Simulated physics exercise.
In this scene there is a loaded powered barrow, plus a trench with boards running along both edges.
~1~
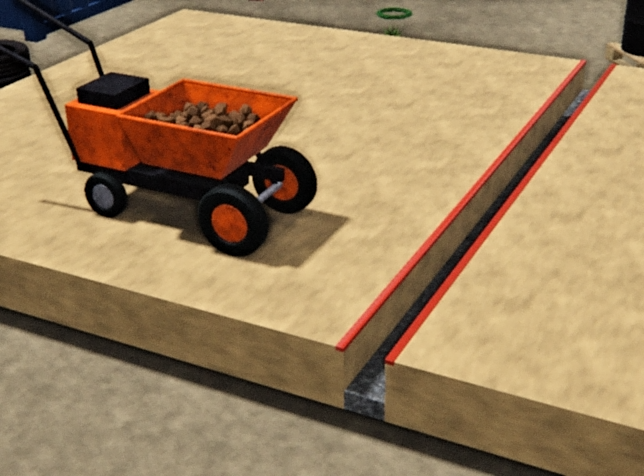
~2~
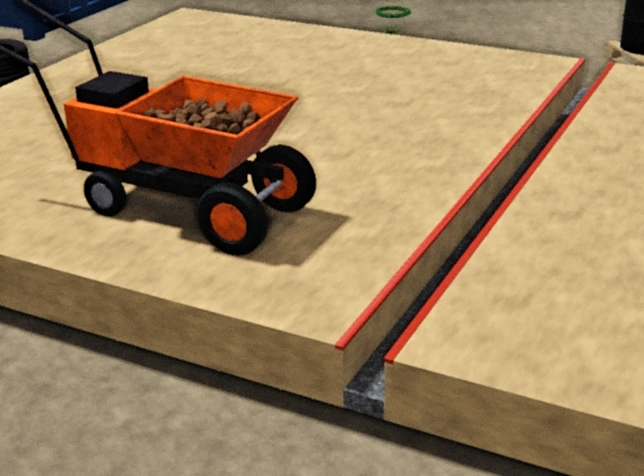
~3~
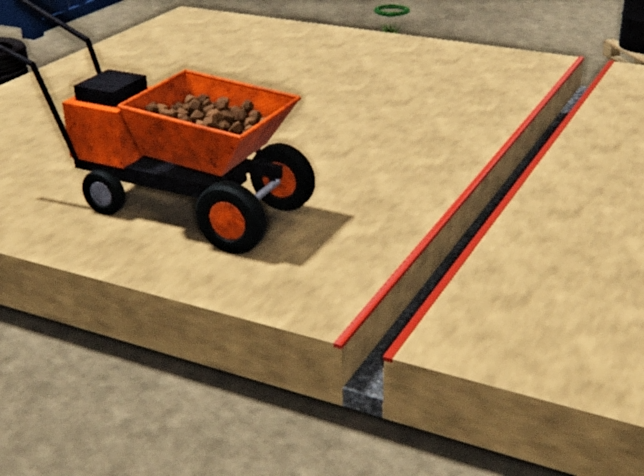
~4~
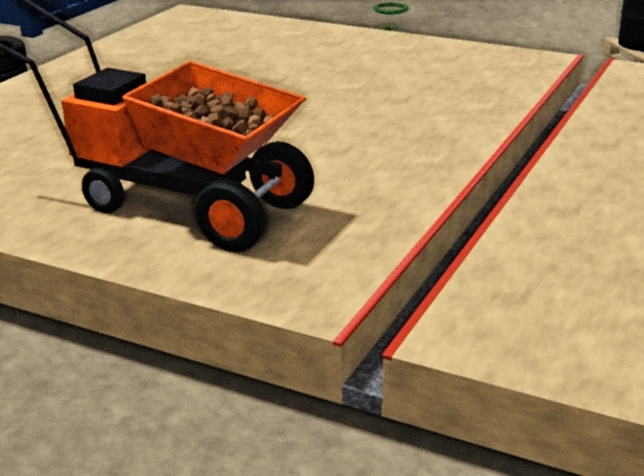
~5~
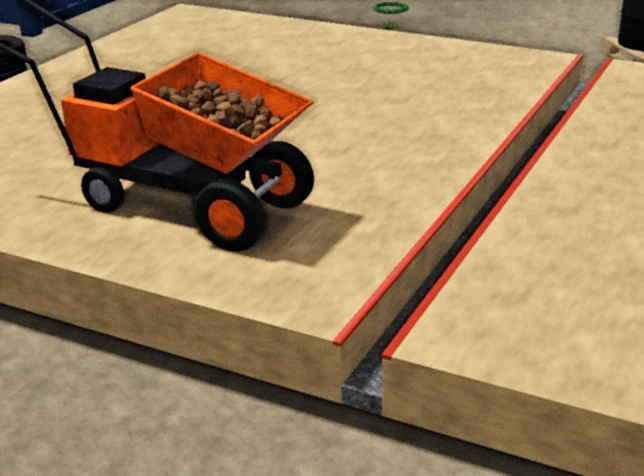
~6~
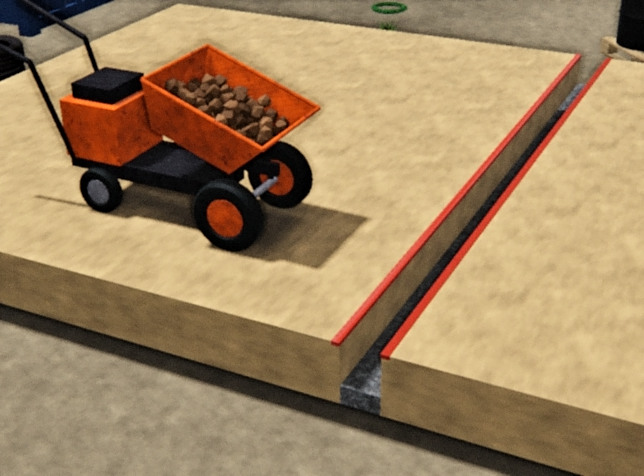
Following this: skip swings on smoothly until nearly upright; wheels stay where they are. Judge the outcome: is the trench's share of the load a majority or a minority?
A minority.
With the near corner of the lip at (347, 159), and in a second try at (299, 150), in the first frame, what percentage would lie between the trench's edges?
First spot: Roughly 10 percent; second spot: Roughly 90 percent.
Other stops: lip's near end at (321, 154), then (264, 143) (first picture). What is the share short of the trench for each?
Position 1: Near 0 %; position 2: Near 50 %.
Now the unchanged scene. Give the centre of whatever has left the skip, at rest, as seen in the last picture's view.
Close to (372, 247) in the last view.
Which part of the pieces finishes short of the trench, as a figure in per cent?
About 75 %.
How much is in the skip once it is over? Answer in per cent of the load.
Roughly 0 per cent.
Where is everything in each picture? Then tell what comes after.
In the first picture, lip of the skip at (237, 139), level; top of the load at (196, 123), clay clods; first edge of the trench at (368, 313); far edge at (416, 325), the trench under half as wide as the skip, and about as deep as wide.
In the second picture, lip of the skip at (238, 138), level; top of the load at (196, 121).
In the third picture, lip of the skip at (241, 138), tipped barely; top of the load at (198, 118).
In the fourth picture, lip of the skip at (247, 139), tipped a little; top of the load at (185, 108).
In the fifth picture, lip of the skip at (255, 143), tipped a little; top of the load at (191, 101).
In the sixth picture, lip of the skip at (262, 150), tipped clearly; top of the load at (198, 96); first edge of the trench at (364, 308); far edge at (412, 320).
Soon after the last picture, skip tipped steeply; all in the skip.
A little later, skip tipped right over; most in the skip; about a quarter short of the trench; a stray few falling.
Later still, skip tipped right over; a small part in the skip; about two thirds short of the trench; about a quarter in or heaped over the trench; a stray few beyond it.
At rest, skip tipped right over; most short of the trench; about a quarter in or heaped over the trench; a stray few beyond it.
